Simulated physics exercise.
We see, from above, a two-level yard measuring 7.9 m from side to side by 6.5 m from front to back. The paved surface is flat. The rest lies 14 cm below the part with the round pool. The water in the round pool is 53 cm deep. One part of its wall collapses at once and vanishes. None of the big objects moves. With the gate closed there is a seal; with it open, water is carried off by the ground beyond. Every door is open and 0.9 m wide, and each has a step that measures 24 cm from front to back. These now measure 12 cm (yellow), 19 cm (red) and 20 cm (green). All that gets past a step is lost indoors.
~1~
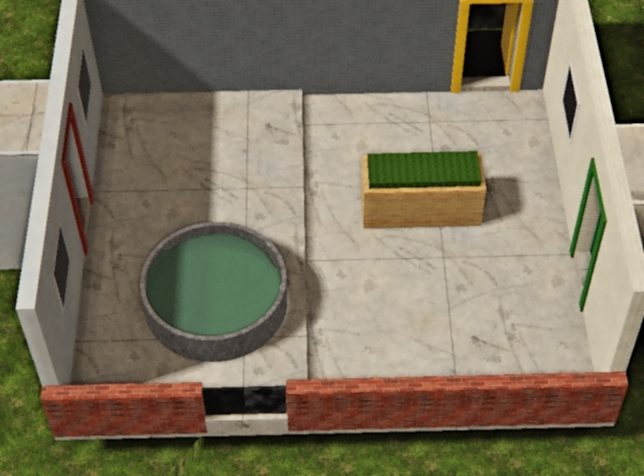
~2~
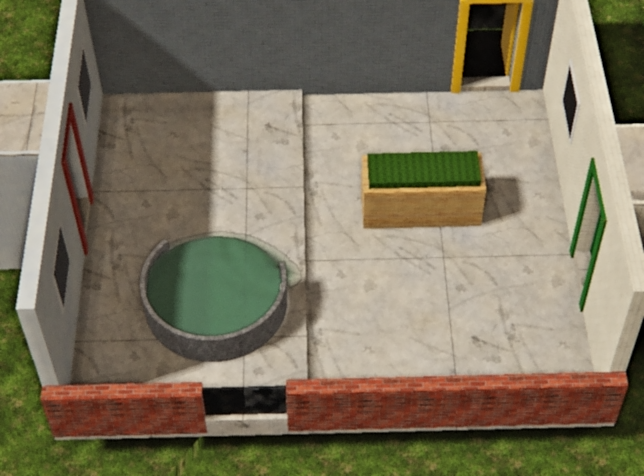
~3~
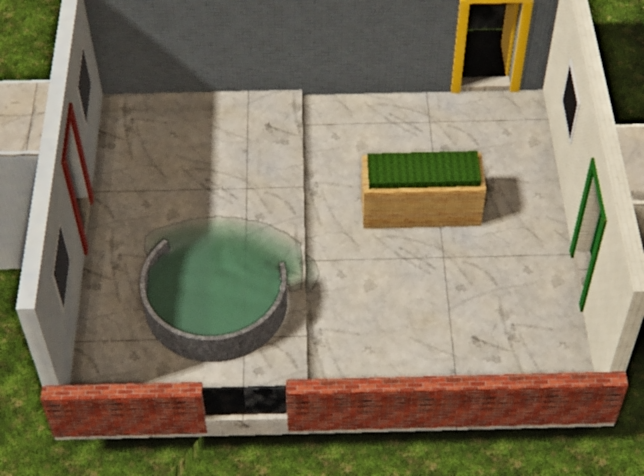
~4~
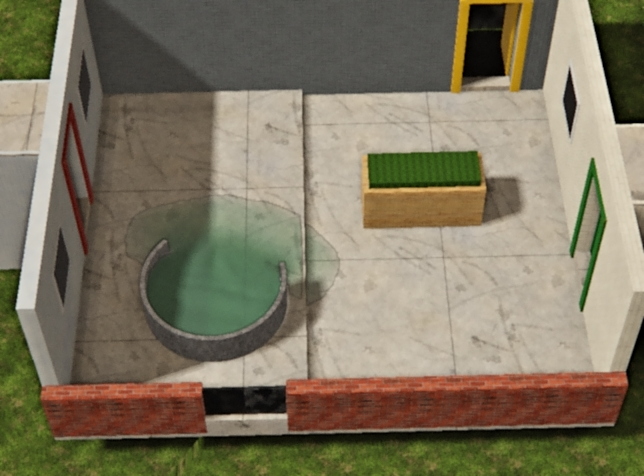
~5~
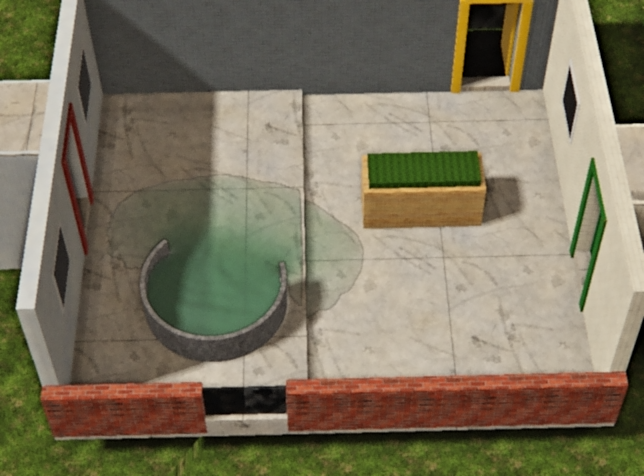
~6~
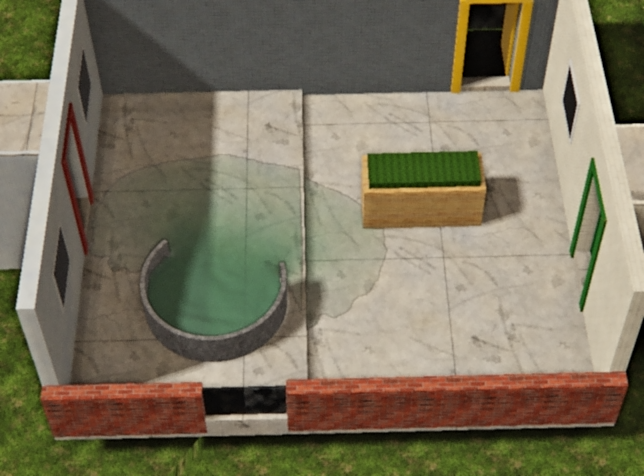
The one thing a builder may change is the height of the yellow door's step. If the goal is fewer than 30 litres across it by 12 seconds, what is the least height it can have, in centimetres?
The least height is roughly 5.5 cm.
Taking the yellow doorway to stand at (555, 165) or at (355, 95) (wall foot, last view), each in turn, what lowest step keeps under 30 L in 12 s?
About 6.0 cm, then about 13.0 cm.
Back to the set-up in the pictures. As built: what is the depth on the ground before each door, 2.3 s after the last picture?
Lab note, cm: Yellow 5; red 2; green 3.
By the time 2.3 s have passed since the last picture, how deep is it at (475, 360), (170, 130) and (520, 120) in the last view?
Around 0 cm, 3 cm and 0 cm.
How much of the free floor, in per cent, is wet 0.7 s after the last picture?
40 %.
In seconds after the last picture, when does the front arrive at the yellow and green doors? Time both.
Yellow door 1.8 seconds, green door 2.2 seconds.
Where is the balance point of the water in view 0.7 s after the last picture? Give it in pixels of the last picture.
The centre of all the water is around (234, 246).
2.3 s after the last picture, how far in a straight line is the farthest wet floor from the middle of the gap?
Around 6.2 m from the gap.
Then, 0.7 s after the last picture water covers 40 % of the floor, deepest (18 cm) near (253, 251); it has not reached the yellow door.
Then, 2.3 s after the last picture water covers 50 % of the floor, deepest (22 cm) near (134, 94); 5 cm at the yellow door, 0 litres in over its 12 cm step.
Then, 11.3 s after the last picture water covers 95 % of the floor, deepest (12 cm) near (312, 408); 6 cm at the yellow door, 0 litres in over its 12 cm step.
At the yellow door as built, the water peaked near 9 cm, 7.1 s after the last picture.
With a step of 4.5 cm, 44 litres would have come in within the 12 s; with 6 cm, 20 litres. So under 30 litres takes about 5.5 cm.
